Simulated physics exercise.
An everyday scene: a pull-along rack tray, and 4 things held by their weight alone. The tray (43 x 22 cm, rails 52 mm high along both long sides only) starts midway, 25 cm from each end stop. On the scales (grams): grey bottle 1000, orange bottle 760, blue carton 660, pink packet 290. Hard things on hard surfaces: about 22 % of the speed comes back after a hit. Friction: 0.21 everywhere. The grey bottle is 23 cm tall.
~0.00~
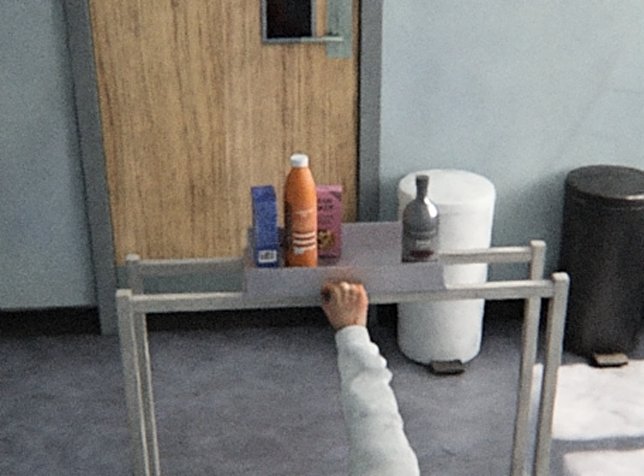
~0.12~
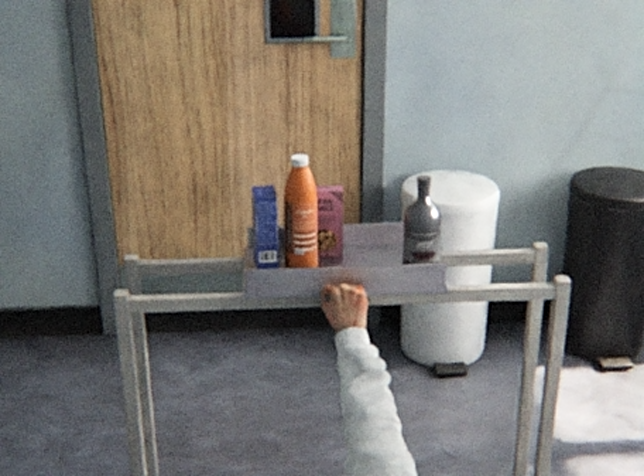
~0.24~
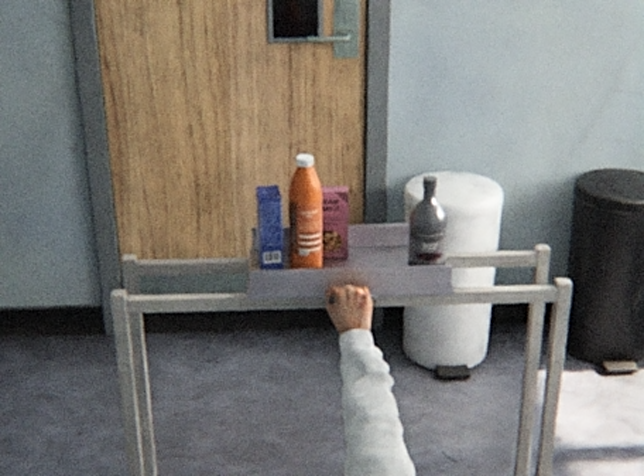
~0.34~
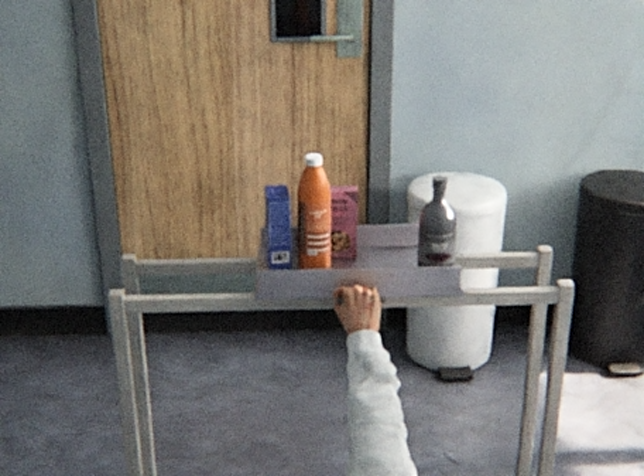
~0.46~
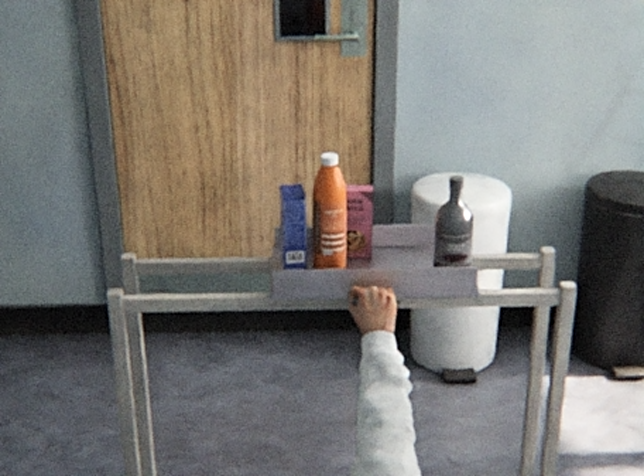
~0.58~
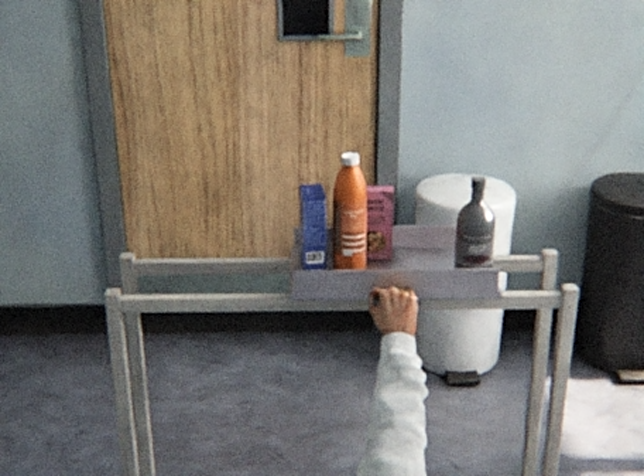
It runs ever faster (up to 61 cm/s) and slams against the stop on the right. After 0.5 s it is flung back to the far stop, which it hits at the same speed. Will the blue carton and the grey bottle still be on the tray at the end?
The blue carton remains aboard; the grey bottle comes off the tray.
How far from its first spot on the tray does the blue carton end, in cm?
About 0 cm.
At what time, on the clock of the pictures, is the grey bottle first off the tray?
Near 1.0 s.
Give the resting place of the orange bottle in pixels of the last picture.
Around (180, 215).
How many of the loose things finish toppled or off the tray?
That comes to 1.
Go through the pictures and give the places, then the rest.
Tray midway; blue carton (265, 230); grey bottle (421, 226), in the first picture.
Tray midway; orange bottle (301, 214); pink packet (316, 222), in the second picture.
Tray 2 cm right; orange bottle (306, 214); pink packet (321, 223), in the third picture.
Tray 3 cm right; orange bottle (314, 214); pink packet (330, 223), in the fourth picture.
Tray 7 cm right; orange bottle (329, 213); pink packet (345, 222), in the fifth picture.
Tray 11 cm right; blue carton (313, 230); grey bottle (475, 230), in the sixth picture.
By 1.38 s, tray 25 cm right; grey bottle now off the tray; blue carton 8 cm from its spot near (415, 229); orange bottle 8 cm from its spot.
By 2.48 s, tray 1 cm right; blue carton 8 cm from its spot near (305, 230); pink packet 8 cm from its spot; orange bottle 8 cm from its spot.
When it is over (3.6 s), off the tray, grey bottle; the other 3 within 5 cm of the start. In the last view, blue carton near (145, 231).
